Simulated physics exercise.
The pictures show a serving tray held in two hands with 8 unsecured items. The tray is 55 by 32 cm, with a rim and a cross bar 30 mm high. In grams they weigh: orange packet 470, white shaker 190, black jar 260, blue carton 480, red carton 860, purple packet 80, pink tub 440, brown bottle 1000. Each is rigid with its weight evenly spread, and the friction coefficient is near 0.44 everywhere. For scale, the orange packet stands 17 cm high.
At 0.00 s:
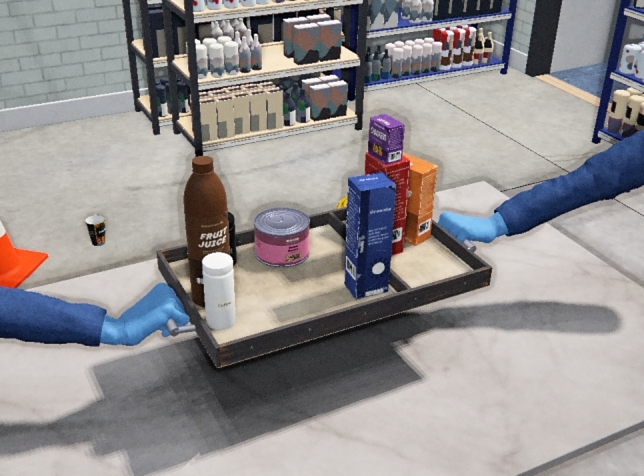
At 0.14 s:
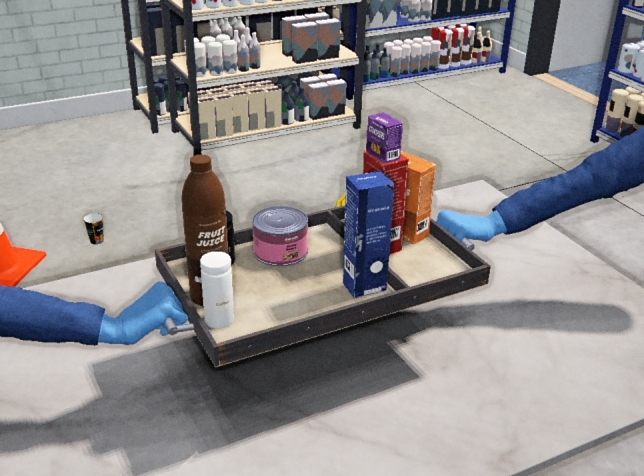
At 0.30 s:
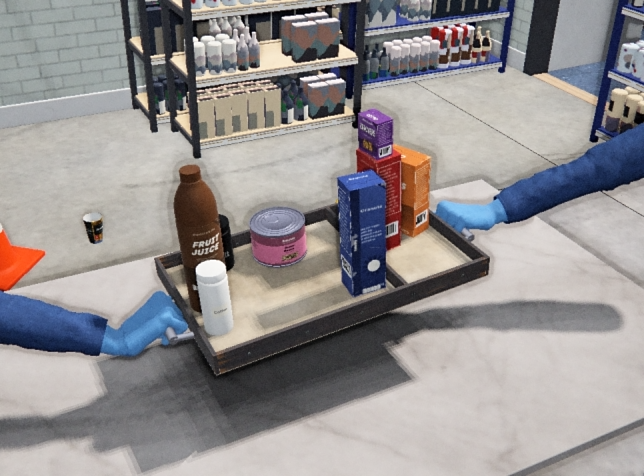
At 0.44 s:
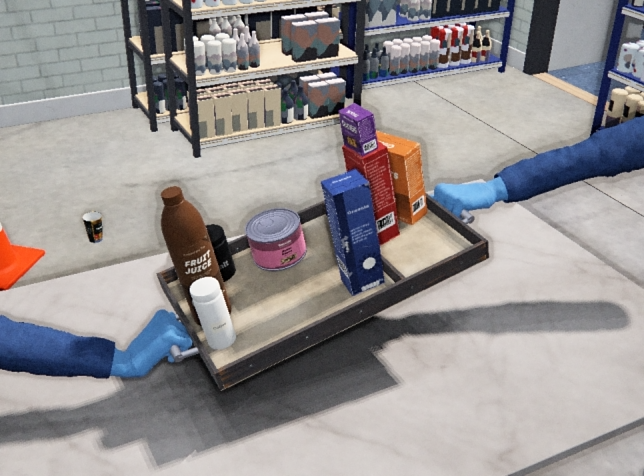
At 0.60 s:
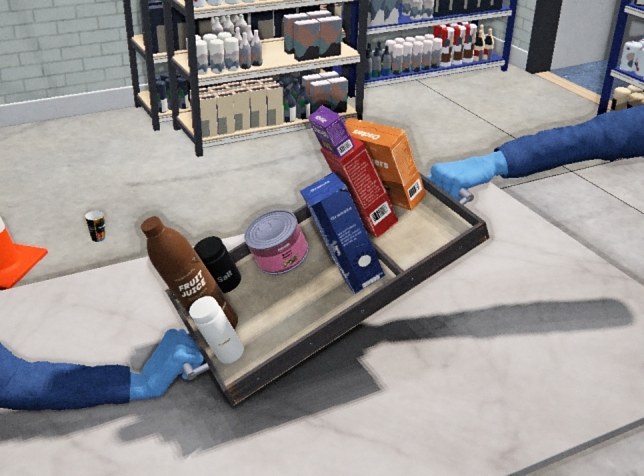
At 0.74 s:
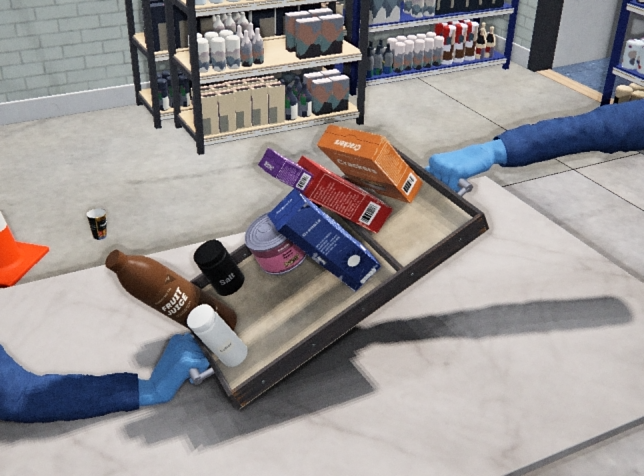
Two blue-gloved hands in blue sleeves tilt a dark-rimmed tray left side down above a pale marble surface, seen from slightly above by a still camera, with stocked shelves and an orange cone behind. It carries a brown bottle, white shaker and black jar at left, a pink tub mid-tray, and blue, red, purple and orange cartons at right. Level at first, it slopes steadily more steeply as the bottle and cartons lean over leftward.
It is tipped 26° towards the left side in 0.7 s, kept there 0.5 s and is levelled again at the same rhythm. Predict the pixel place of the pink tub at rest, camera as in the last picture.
Look near (229, 247).
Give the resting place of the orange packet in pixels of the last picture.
At about (301, 228).
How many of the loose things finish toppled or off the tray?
That comes to 5.
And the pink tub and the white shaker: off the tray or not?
The pink tub is still on the tray; the white shaker finishes off the tray.
After 0.84 s, tilt 26°, left edge down; brown bottle now off the tray; purple packet tipped 55° from how it sat; red carton tipped 73° from how it sat.
After 1.04 s, tilt 26°, left edge down; pink tub slid 6 cm near (251, 259); orange packet on its side; blue carton on its side.
After 1.24 s, tilt 26°, left edge down; pink tub slid 12 cm near (231, 276); orange packet on its side; blue carton on its side.
After 1.74 s, tilt 7°, left edge down; white shaker now off the tray; pink tub slid 12 cm near (228, 257); orange packet on its side.
At rest (2.5 s), off the tray, white shaker and brown bottle; tipped over on the tray, orange packet, blue carton and red carton; not toppled but over 5 cm from the start, black jar, purple packet and pink tub. In the last view, pink tub near (229, 247).
